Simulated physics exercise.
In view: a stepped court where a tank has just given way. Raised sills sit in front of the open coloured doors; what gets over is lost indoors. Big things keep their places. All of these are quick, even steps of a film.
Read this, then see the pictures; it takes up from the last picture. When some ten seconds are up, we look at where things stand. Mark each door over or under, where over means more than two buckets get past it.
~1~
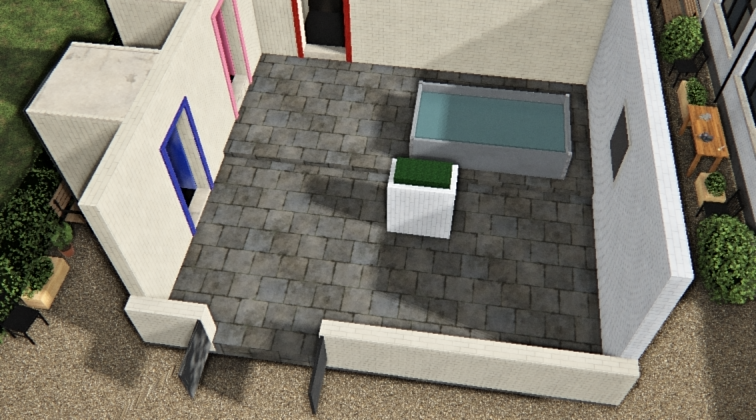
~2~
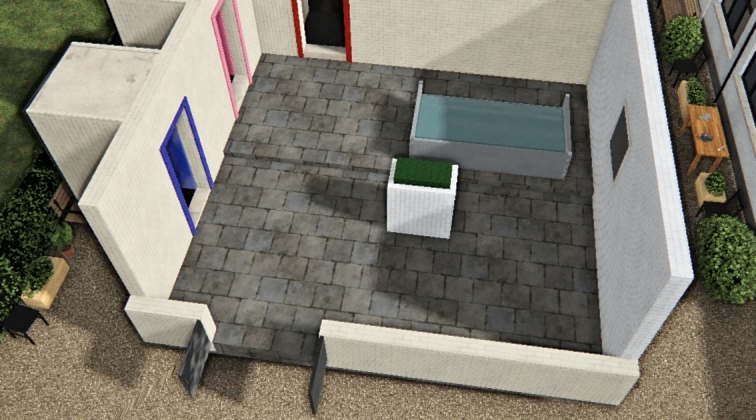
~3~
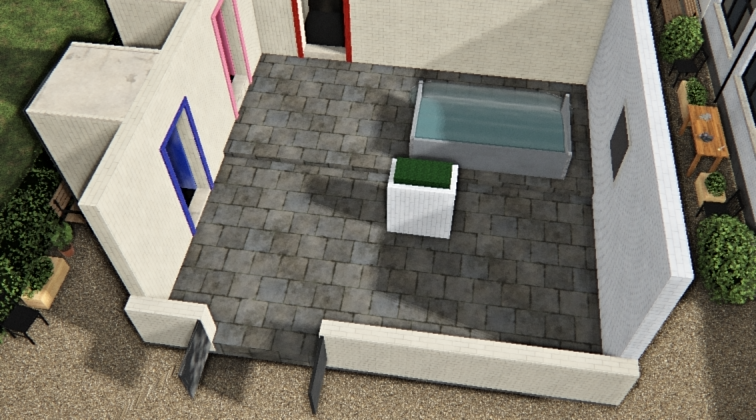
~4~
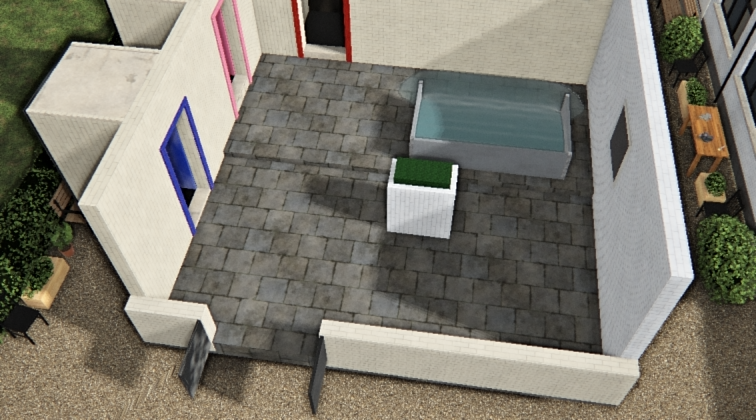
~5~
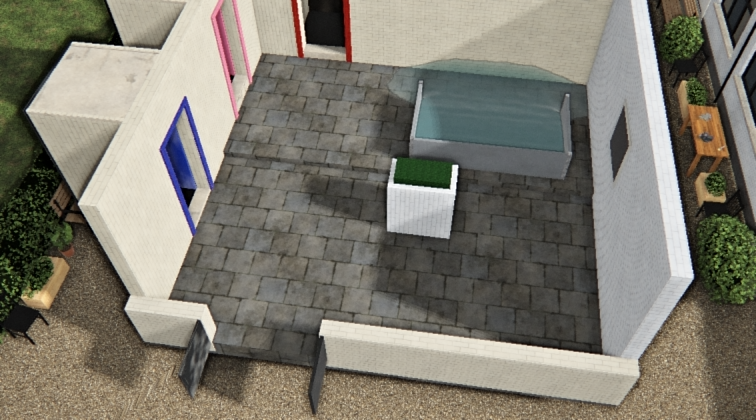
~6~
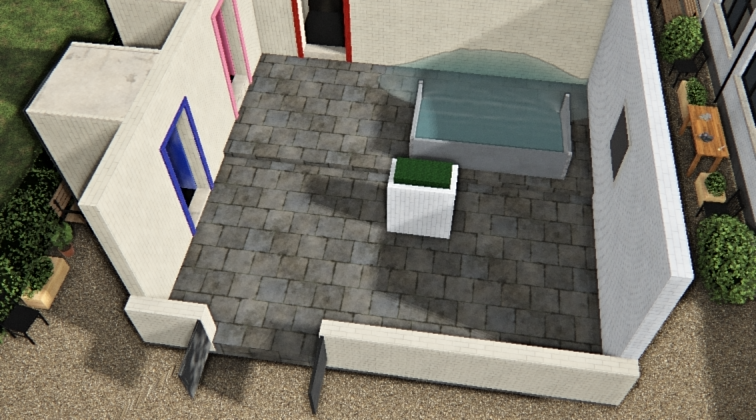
Red door - under; blue door - under; pink door - under.
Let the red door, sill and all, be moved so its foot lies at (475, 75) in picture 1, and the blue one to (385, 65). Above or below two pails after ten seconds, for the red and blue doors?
Red door: Comes in high; blue door: Comes in high.
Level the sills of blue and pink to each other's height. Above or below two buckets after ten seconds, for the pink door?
Result - pink door crosses the line.
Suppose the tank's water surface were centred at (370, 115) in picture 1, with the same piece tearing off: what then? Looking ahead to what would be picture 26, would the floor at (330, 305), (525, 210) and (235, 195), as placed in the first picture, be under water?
Taking them in the order asked: Spared, then spared, then inundated.
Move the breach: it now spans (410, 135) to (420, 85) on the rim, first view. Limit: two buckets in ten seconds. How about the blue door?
Blue: Exceeds it.
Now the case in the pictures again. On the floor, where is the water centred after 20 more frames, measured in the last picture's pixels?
Around pixel (461, 134) of the last picture.
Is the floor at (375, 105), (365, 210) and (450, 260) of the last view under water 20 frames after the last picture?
First spot submerged, second spot spared, third spot spared.
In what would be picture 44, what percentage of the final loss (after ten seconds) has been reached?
It works out at roughly 0 per cent.
A moment on, water covers 10 % of the floor; the red door not reached, the blue door not reached, the pink door not reached.
Next, water covers 25 % of the floor; the red door wet at the sill, nothing in, the blue door not reached, the pink door not reached.
Then, water covers 45 % of the floor; the red door wet at the sill, nothing in, the blue door not reached, the pink door wet at the sill, nothing in.
Later, water covers 75 % of the floor; the red door wet at the sill, nothing in, the blue door wet at the sill, nothing in, the pink door wet at the sill, nothing in.
In the end, water covers 90 % of the floor; the red door wet at the sill, nothing in, the blue door wet at the sill, nothing in, the pink door wet at the sill, nothing in.
